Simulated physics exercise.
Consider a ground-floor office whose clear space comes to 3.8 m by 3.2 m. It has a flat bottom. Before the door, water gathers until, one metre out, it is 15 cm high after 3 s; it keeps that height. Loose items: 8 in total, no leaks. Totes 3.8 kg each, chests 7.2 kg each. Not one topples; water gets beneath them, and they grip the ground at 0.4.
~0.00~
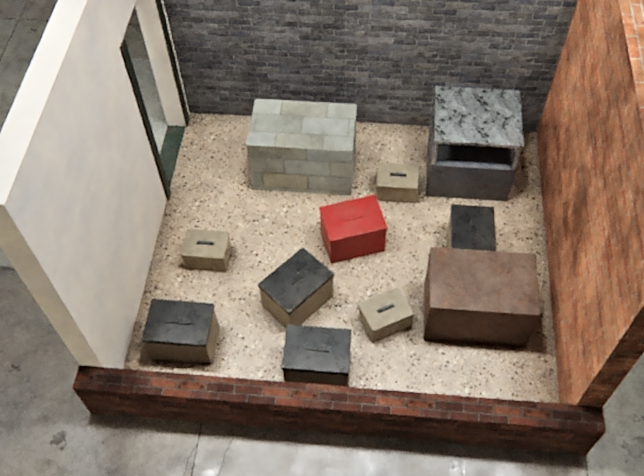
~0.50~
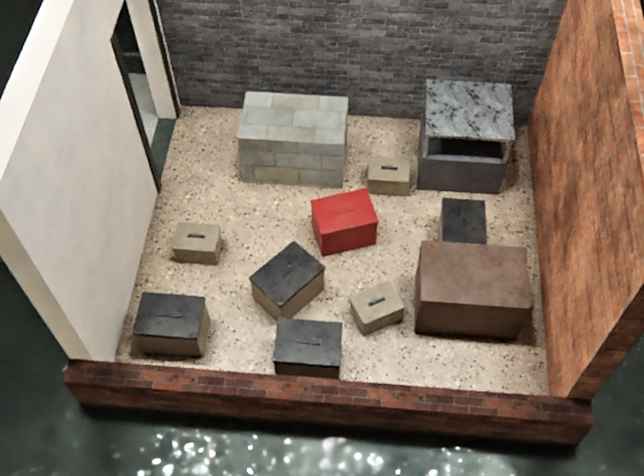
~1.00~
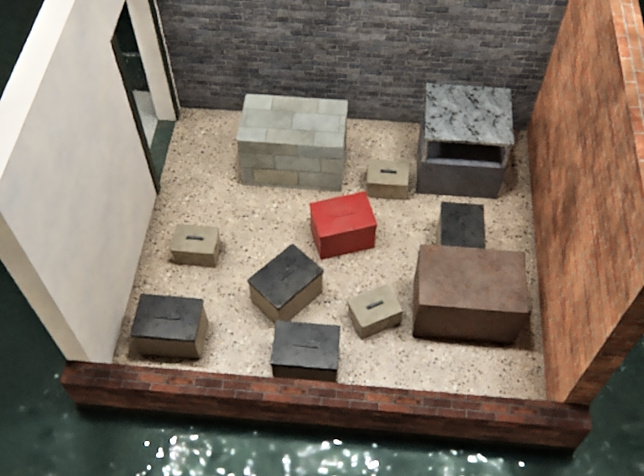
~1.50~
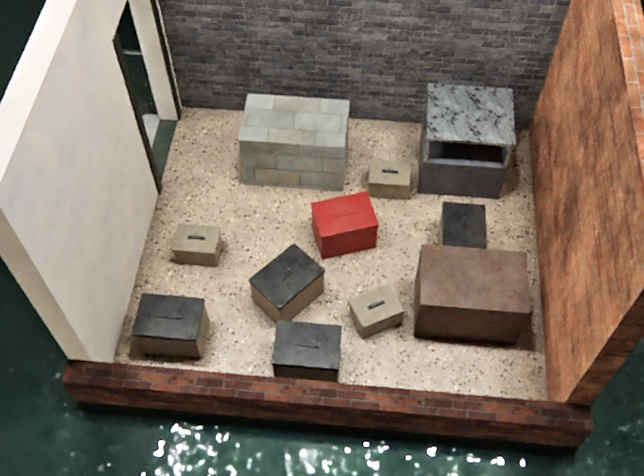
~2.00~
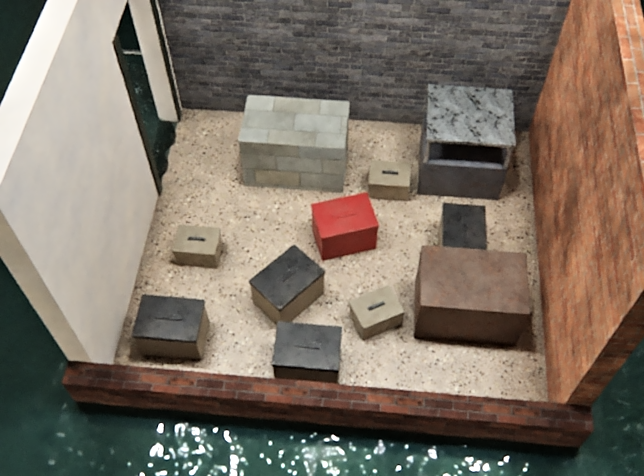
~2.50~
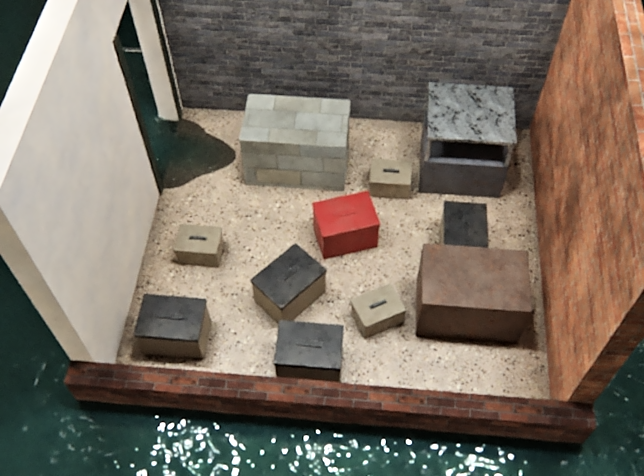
The clip opens on a roofless room seen from above, with boxes scattered over a speckled floor and dry ground outside. Dark water then surrounds the walls, glinting in front, and shows beyond the doorway at left. Finally, a small dark pool spreads inside the doorway, while the boxes stay put.
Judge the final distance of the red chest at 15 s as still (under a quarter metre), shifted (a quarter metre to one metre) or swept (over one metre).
Shifts somewhat.
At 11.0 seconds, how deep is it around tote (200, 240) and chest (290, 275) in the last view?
About 5 and 9 cm.
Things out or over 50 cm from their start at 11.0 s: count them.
By then 4.
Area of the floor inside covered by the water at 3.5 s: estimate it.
About 1.5 m2 is covered.
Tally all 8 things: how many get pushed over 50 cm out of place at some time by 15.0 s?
Counting them up, I find 7.
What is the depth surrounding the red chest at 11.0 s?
Around 8 cm.
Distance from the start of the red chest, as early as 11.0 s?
Close to 100 cm.
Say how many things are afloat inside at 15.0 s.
8.
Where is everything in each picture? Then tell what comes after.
In the first picture, the red chest at (353, 217), on the bottom; 0.0 m2 under water; 0 of 8 have shifted.
In the second picture, the red chest at (344, 210), on the bottom; water covers 0.0 m2; 0 of 8 have shifted.
In the third picture, the red chest at (343, 214), on the bottom; 0.0 m2 under water; 0 of 8 have shifted.
In the fourth picture, the red chest at (344, 213) rests on the ground; 0.0 m2 under water; 0 of 8 have shifted.
In the fifth picture, the red chest at (345, 215), on the bottom; 0.0 m2 under water; 0 of 8 have shifted.
In the sixth picture, the red chest at (346, 213), on the bottom; water covers 0.4 m2; 0 of 8 have shifted.
After 3.5 s the red chest is near (346, 213), 0.0 m from its start, aground; 0 afloat.
After 6.8 s the red chest is near (346, 214), 0.0 m from its start, aground; 2 afloat.
After 11.0 s the red chest is near (384, 303), 1.0 m from its start, afloat; 8 afloat.
After 15.0 s the red chest is near (308, 243), 0.5 m from its start, afloat; 8 afloat.
